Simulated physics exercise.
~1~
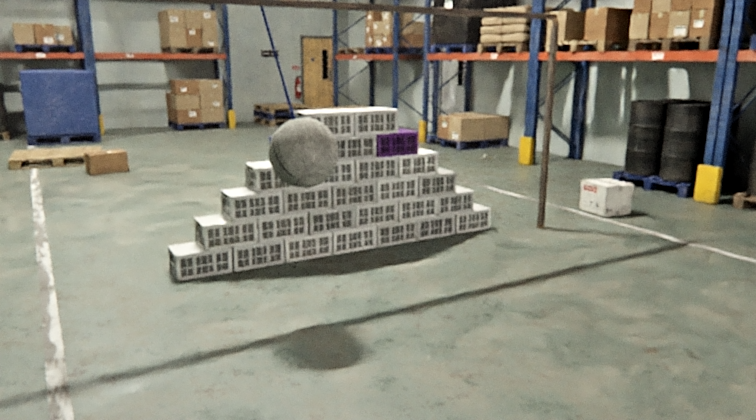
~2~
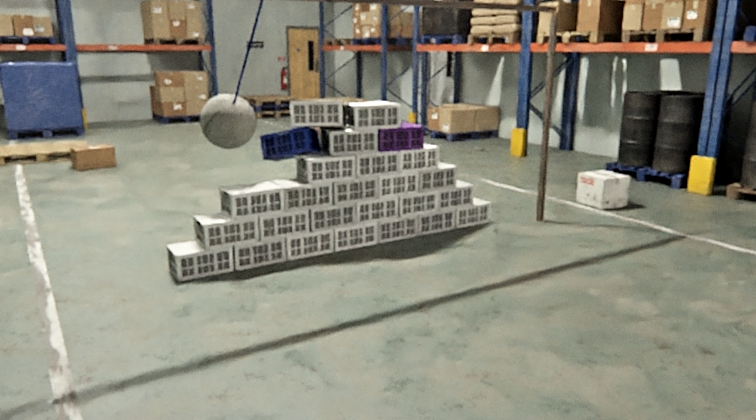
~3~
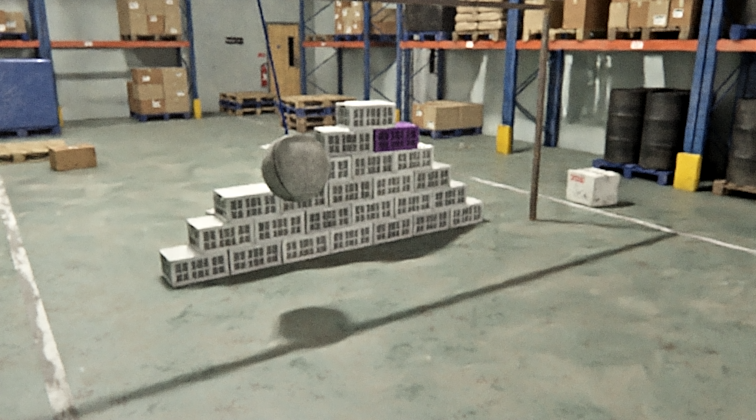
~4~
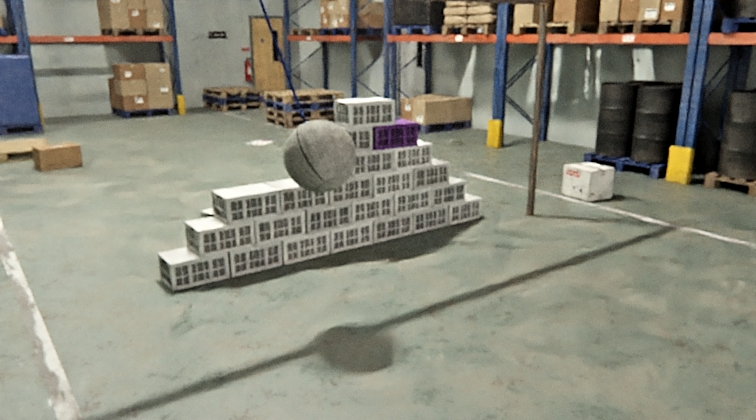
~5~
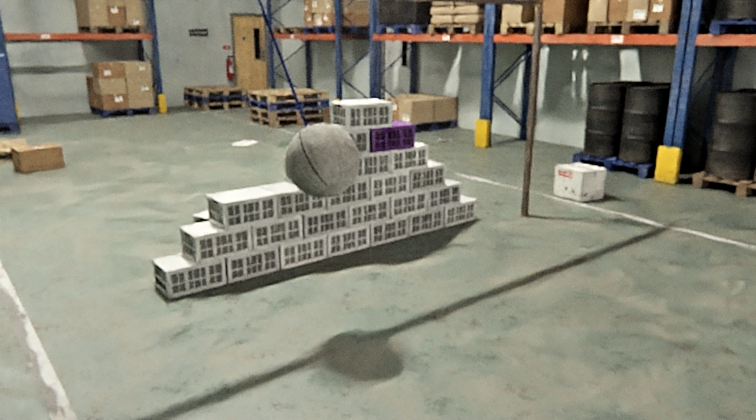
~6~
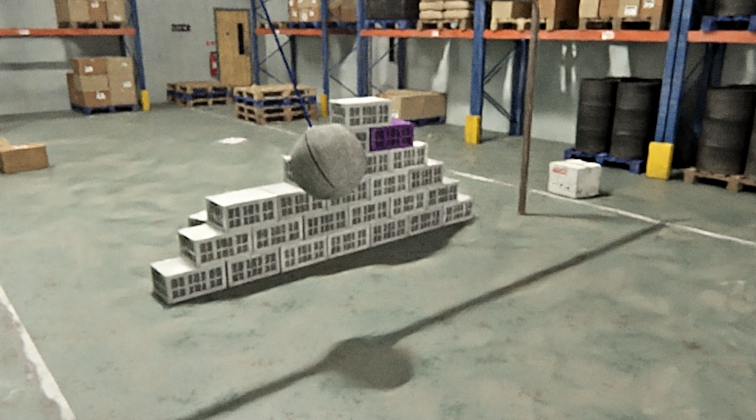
On a warehouse floor, a grey ball on a line swings left across a stepped wall of white crates, turning a blue crate near the top, then swings back right; a few upper-left crates are gone, and the rest, including the purple one, stay stacked as the ball hangs before them.
